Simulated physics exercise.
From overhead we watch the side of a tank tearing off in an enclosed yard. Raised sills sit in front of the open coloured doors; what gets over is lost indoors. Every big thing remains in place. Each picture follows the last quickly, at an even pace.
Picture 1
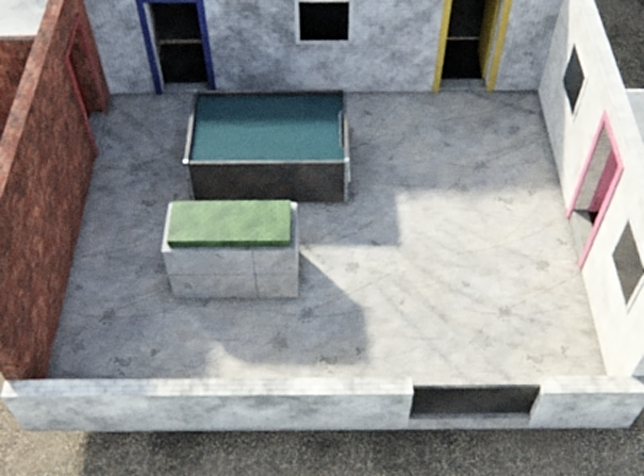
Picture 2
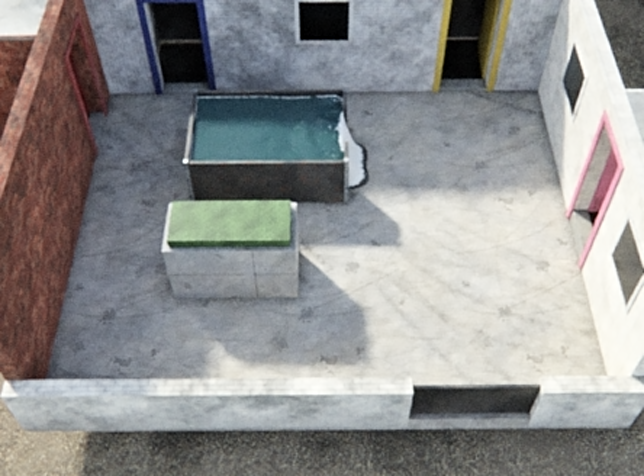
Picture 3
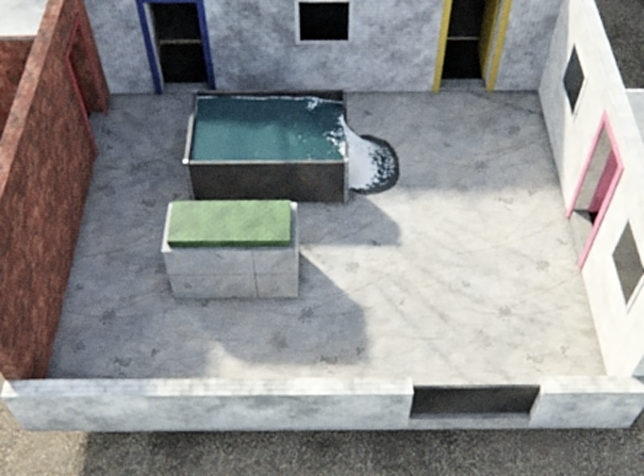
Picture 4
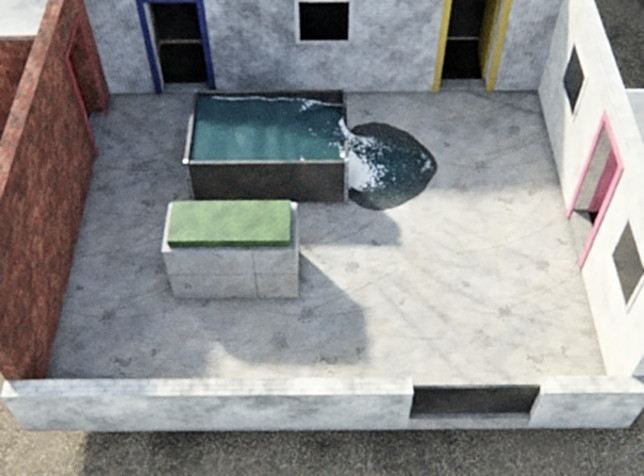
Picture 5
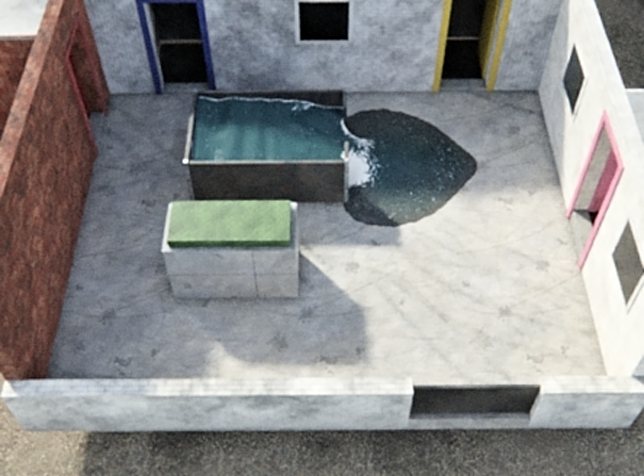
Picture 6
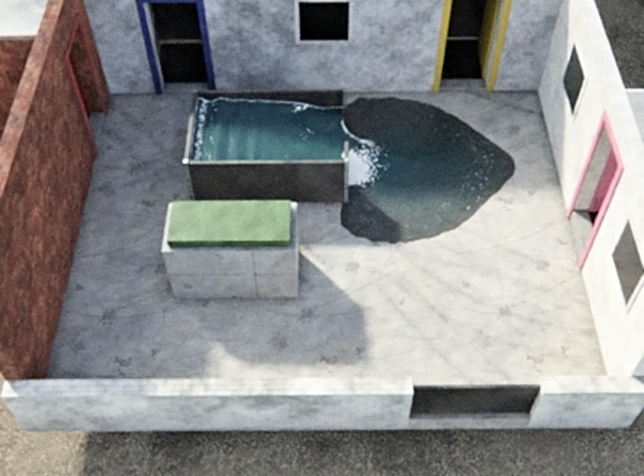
Water bursts from the right side of the tank and spreads rightward across the yard.
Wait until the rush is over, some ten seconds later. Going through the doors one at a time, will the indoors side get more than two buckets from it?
In the end pink door: Two buckets or fewer, blue door: Two buckets or fewer, red door: Two buckets or fewer, yellow door: Over two buckets.
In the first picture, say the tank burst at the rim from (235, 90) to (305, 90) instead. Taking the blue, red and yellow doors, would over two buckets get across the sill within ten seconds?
As I see it, the blue door overshoots, the red door overshoots and the yellow door stays within limits.
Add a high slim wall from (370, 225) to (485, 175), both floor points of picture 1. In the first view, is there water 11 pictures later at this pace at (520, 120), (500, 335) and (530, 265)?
Taking the points in order, they are inundated, high and dry and high and dry.
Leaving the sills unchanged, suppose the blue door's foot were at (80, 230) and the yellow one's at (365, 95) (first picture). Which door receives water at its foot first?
That is the pink-painted one.
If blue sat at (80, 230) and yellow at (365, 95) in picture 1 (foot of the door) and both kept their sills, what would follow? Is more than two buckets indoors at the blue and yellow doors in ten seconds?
Well, the blue door misses the threshold, but the yellow door misses the threshold.
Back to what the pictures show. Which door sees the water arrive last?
My answer: The red one.
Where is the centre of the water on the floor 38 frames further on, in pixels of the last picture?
About (404, 219) in the last view.
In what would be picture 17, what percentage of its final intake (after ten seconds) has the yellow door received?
Something like 10 in a hundred.
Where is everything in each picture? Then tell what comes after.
The tank at (269, 129) is whole and still, in the first frame.
The front is at (350, 187), out from the gap at (344, 150), in the second frame.
The front is at (395, 173), out from the gap at (344, 152), in the third frame.
The front is at (432, 168), out from the gap at (343, 153), in the fourth frame.
The front is at (471, 170), out from the gap at (343, 153), in the fifth frame.
Water pours out at (343, 153) and has run to (509, 170), in the sixth frame.
A moment on, water covers 30 % of the floor; the pink door wet at the sill, nothing in, the blue door not reached, the red door not reached, the yellow door wet at the sill, nothing in.
Next, water covers 35 % of the floor; the pink door wet at the sill, nothing in, the blue door not reached, the red door not reached, the yellow door under two buckets in.
Then, water covers 40 % of the floor; the pink door wet at the sill, nothing in, the blue door not reached, the red door not reached, the yellow door over two buckets in.
Later, water covers 65 % of the floor; the pink door wet at the sill, nothing in, the blue door not reached, the red door not reached, the yellow door far over two buckets in.
In the end, water covers 90 % of the floor; the pink door wet at the sill, nothing in, the blue door wet at the sill, nothing in, the red door wet at the sill, nothing in, the yellow door far over two buckets in.
